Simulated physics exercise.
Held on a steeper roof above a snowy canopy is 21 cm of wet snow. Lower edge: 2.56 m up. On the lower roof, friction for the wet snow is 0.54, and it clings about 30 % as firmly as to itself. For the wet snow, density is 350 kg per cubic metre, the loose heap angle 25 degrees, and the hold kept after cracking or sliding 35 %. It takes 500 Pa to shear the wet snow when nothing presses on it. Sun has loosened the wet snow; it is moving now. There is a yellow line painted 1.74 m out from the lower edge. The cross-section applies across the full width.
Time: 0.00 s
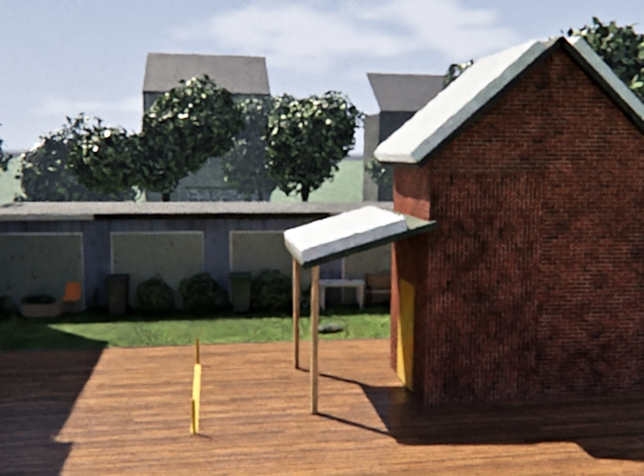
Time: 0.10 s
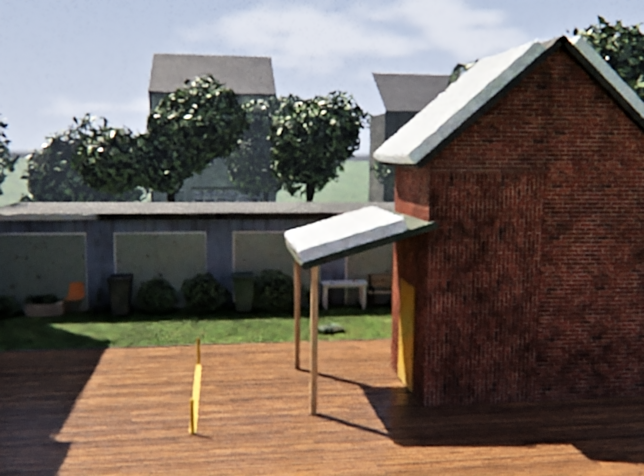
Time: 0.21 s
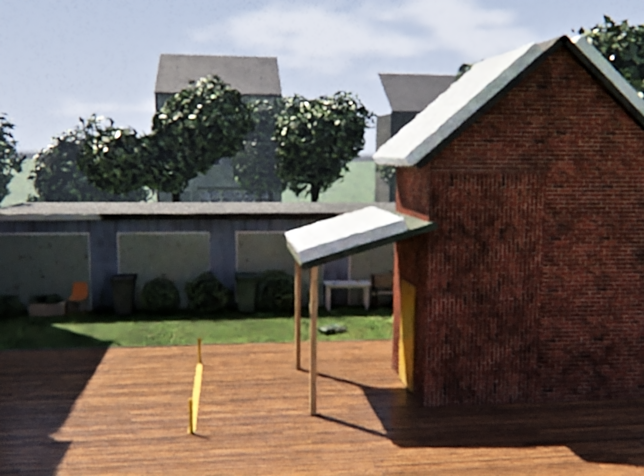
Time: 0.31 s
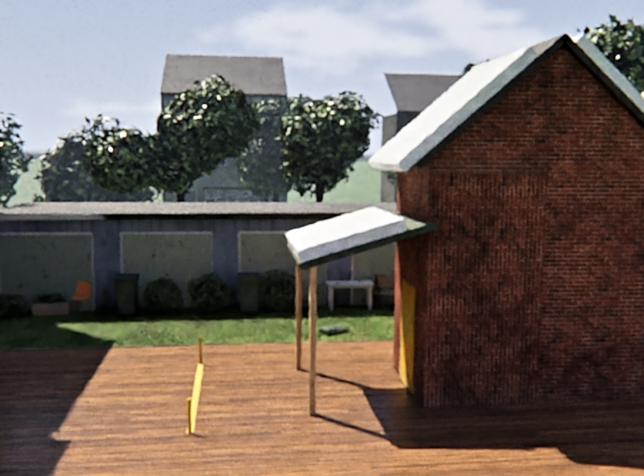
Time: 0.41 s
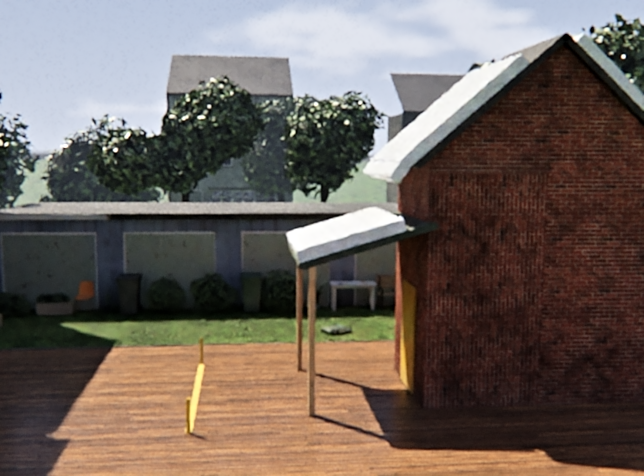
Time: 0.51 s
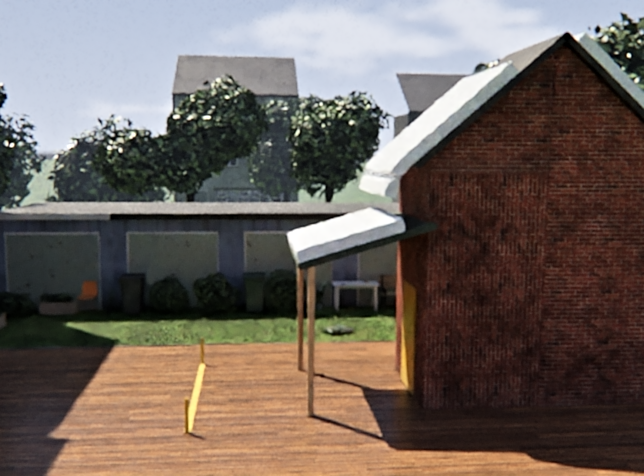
A brick house stands while snow slides down its left roof slope above a snowy canopy.
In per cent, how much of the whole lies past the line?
33 per cent.
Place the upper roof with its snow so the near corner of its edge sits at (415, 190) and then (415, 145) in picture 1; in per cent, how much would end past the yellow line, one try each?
8 %, then 45 %.
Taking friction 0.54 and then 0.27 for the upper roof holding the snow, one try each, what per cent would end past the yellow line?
It would be 8 % the first time and 30 % the second.
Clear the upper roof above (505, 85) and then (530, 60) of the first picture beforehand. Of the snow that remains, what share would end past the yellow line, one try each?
About 12 per cent the first time and about 25 per cent the second.
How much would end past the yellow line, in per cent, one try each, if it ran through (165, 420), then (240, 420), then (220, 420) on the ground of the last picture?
25 %, 50 %, 45 %.
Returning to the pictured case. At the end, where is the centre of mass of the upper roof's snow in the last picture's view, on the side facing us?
The middle is near (207, 375) in that view.
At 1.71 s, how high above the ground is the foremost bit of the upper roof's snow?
Roughly 0.4 m.
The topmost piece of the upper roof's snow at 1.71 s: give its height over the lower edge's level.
Snow top above lower edge: Approx. 0.8 m.
By 1.06 s, none is below the lower edge and 0 % is past the line.
By 1.71 s, 39 % is below the lower edge and 0 % is past the line.
By 2.35 s, 64 % is below the lower edge and 32 % is past the line.
By 3.00 s, 65 % is below the lower edge and 33 % is past the line.
By 3.10 s, at the end, 65 % is below the lower edge and 33 % is past the line.
